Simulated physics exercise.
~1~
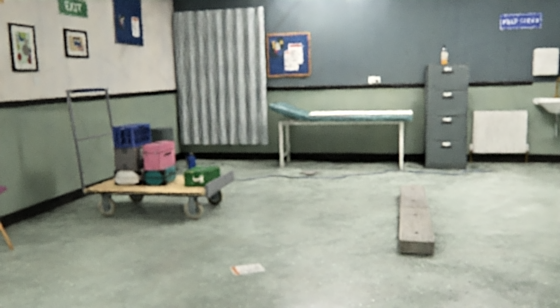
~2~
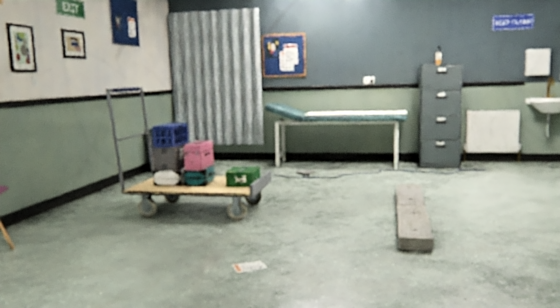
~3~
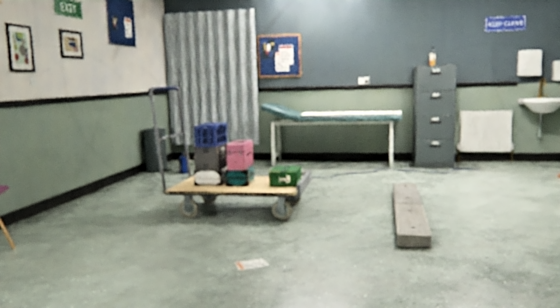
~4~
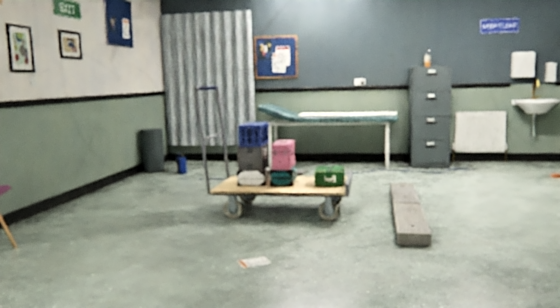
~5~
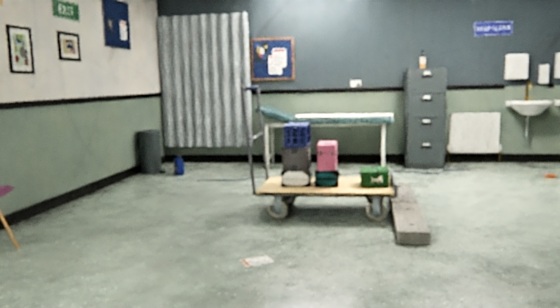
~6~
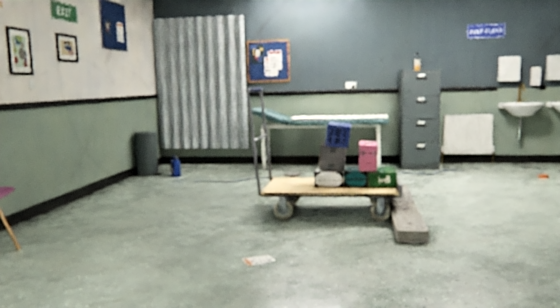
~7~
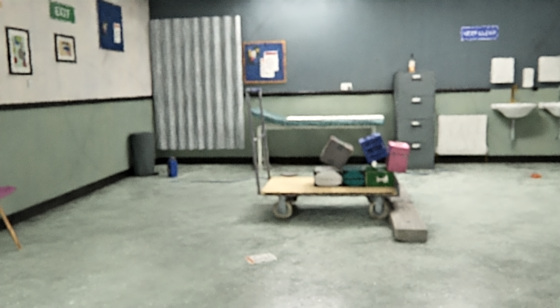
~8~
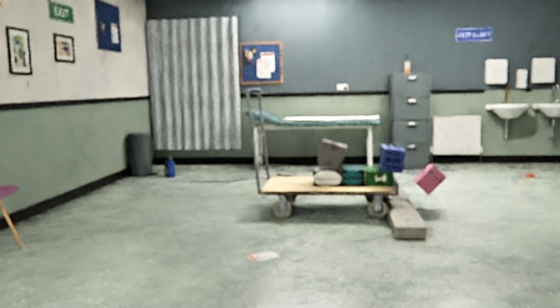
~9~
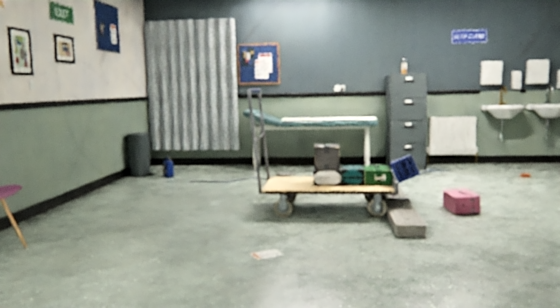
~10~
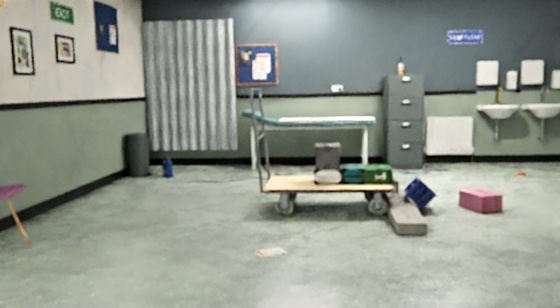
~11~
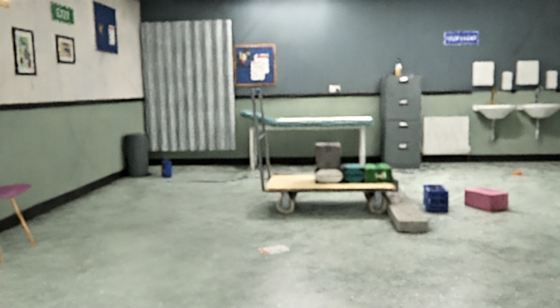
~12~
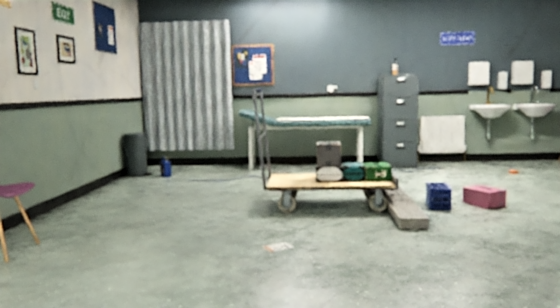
In a room with an exam bed and sinks, a flat trolley stacked with boxes and cases rolled right until it met a low kerb and stopped, and the pink box and blue crate tumbled off the front onto the floor while the rest stayed aboard.
